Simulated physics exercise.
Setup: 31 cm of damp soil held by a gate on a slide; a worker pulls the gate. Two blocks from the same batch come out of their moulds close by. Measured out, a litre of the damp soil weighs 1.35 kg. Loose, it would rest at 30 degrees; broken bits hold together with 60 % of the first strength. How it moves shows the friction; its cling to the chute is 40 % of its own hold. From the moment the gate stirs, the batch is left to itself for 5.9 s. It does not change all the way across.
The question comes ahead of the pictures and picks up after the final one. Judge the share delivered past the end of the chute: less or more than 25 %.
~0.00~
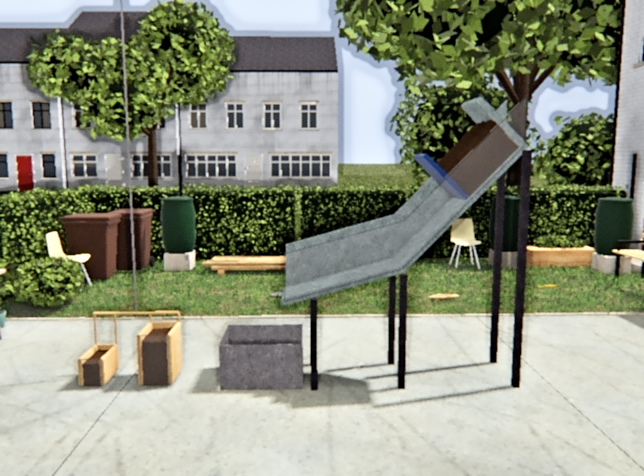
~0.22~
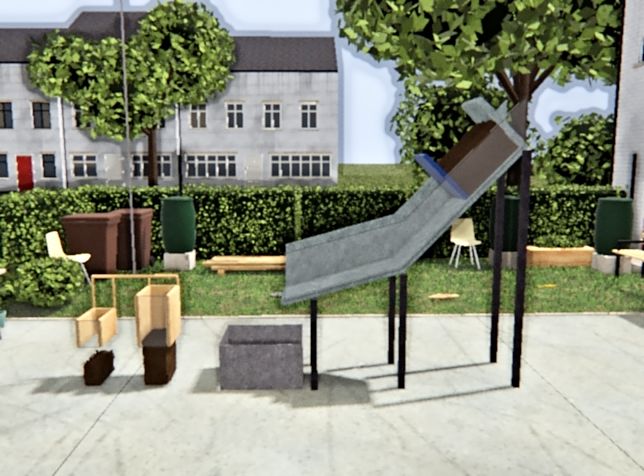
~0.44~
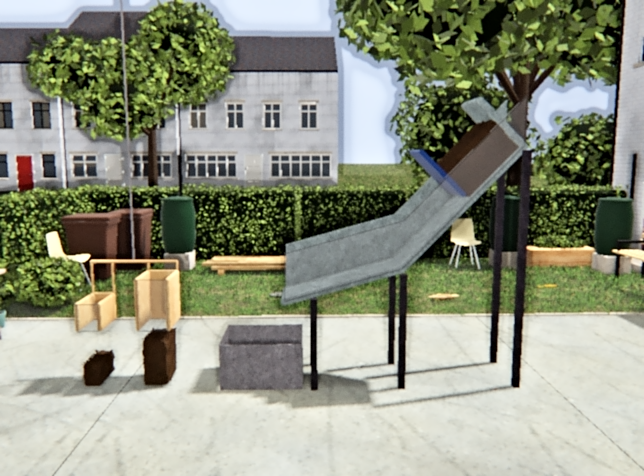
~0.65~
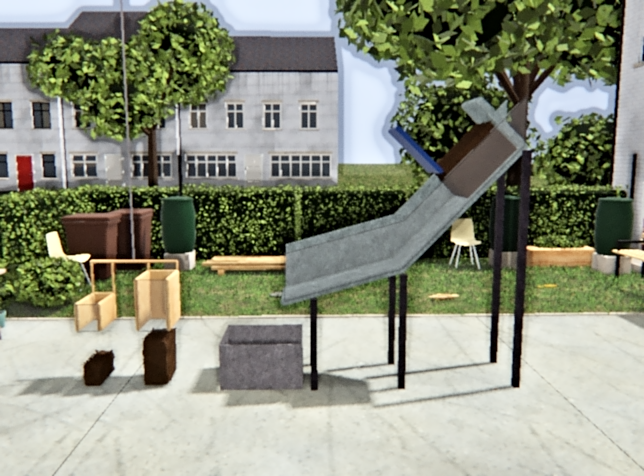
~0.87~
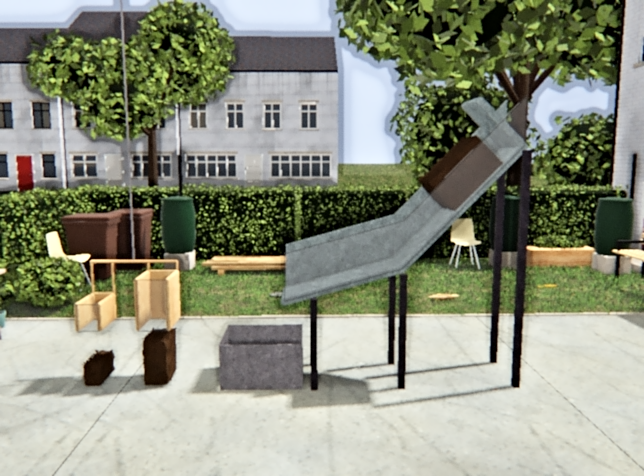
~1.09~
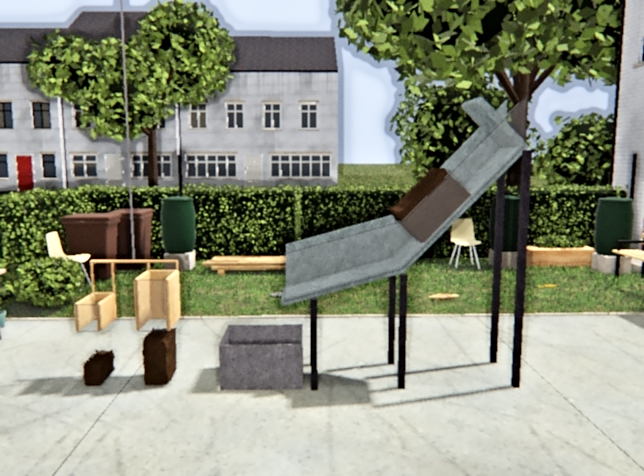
The share delivered past the end of the chute is more than 25 %.
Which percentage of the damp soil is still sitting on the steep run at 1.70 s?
Around 0 percent at that moment.
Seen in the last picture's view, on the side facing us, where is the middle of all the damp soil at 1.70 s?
Near (304, 285).
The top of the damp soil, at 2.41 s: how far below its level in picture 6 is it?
Roughly 74 cm.
After 1.70 s, none is on the steep run, 98 % on the flatter one and 2 % past the end.
After 2.41 s, none is on the steep run, 14 % on the flatter one and 86 % past the end.
After 3.13 s, none is on the steep run, 14 % on the flatter one and 86 % past the end.
After 3.85 s, none is on the steep run, 14 % on the flatter one and 86 % past the end.
After 6.32 s, none is on the steep run, 14 % on the flatter one and 86 % past the end.
